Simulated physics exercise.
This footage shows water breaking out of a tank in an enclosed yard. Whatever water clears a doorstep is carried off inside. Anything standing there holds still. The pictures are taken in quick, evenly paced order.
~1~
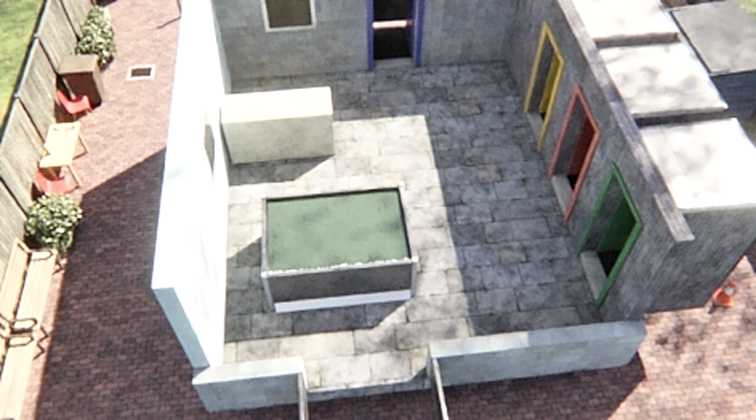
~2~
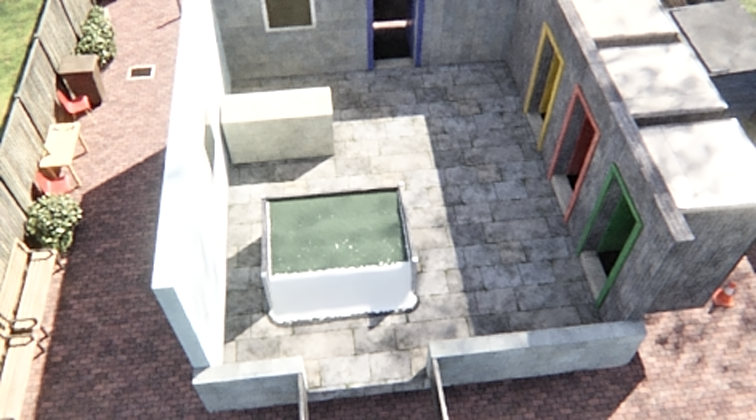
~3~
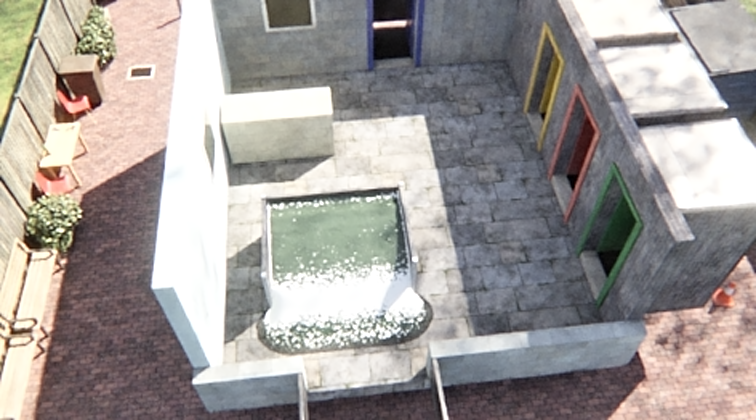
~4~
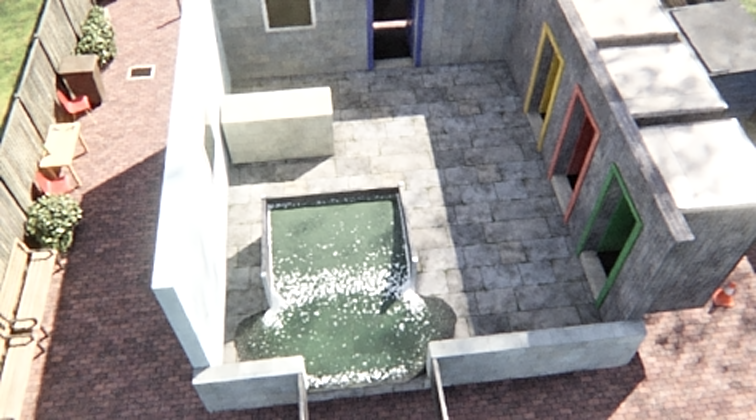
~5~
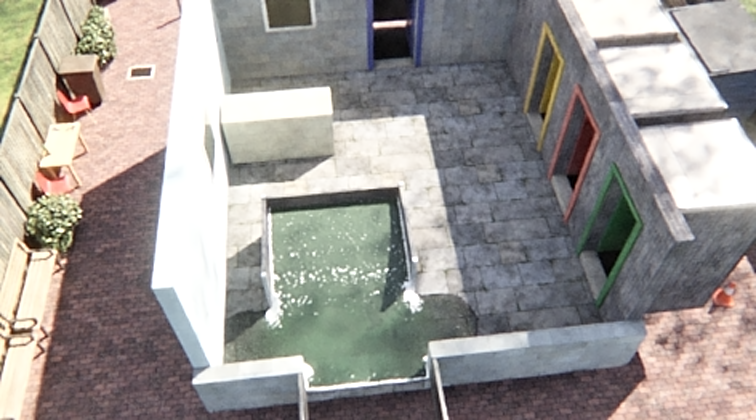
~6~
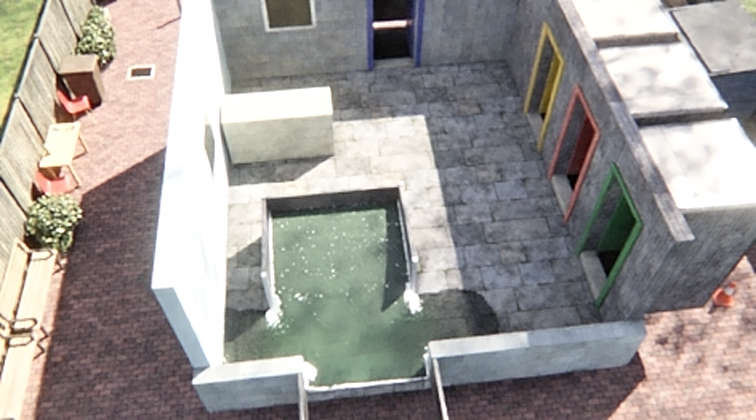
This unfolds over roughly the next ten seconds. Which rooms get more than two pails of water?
As I see it, the red door sees no more than two buckets come in; the blue door sees no more than two buckets come in; the green door sees no more than two buckets come in; the yellow door sees no more than two buckets come in.
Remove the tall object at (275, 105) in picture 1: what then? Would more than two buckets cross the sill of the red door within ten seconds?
Red: Below the threshold.
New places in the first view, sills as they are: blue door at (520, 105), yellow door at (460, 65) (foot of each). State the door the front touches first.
The first to get wet is the door marked green.
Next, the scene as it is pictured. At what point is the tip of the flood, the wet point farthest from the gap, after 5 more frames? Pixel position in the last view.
Farthest reach: About (601, 345).
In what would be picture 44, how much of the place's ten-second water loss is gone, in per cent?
Roughly 95 per cent.
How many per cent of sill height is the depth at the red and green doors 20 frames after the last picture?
Respectively about 20 and 50 per cent.
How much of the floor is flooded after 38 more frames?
Around 70 percent of it.
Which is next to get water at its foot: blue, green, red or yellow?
It's the green one.
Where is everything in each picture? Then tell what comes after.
In the first frame, still water in the water tank at (336, 231).
In the second frame, the front is at (416, 298), out from the gap at (342, 287).
In the third frame, the front is at (427, 317), out from the gap at (342, 290).
In the fourth frame, water pours out at (342, 292) and has run to (447, 340).
In the fifth frame, the front is at a hidden place, out from the gap at (342, 292).
In the sixth frame, water pours out at (342, 293) and has run to a hidden place.
A moment on, water covers 20 % of the floor; the red door not reached, the blue door not reached, the green door not reached, the yellow door not reached.
Next, water covers 25 % of the floor; the red door not reached, the blue door not reached, the green door wet at the sill, nothing in, the yellow door not reached.
Then, water covers 40 % of the floor; the red door wet at the sill, nothing in, the blue door not reached, the green door wet at the sill, nothing in, the yellow door not reached.
Later, water covers 70 % of the floor; the red door wet at the sill, nothing in, the blue door not reached, the green door wet at the sill, nothing in, the yellow door wet at the sill, nothing in.
In the end, water covers 75 % of the floor; the red door wet at the sill, nothing in, the blue door wet at the sill, nothing in, the green door wet at the sill, nothing in, the yellow door wet at the sill, nothing in.
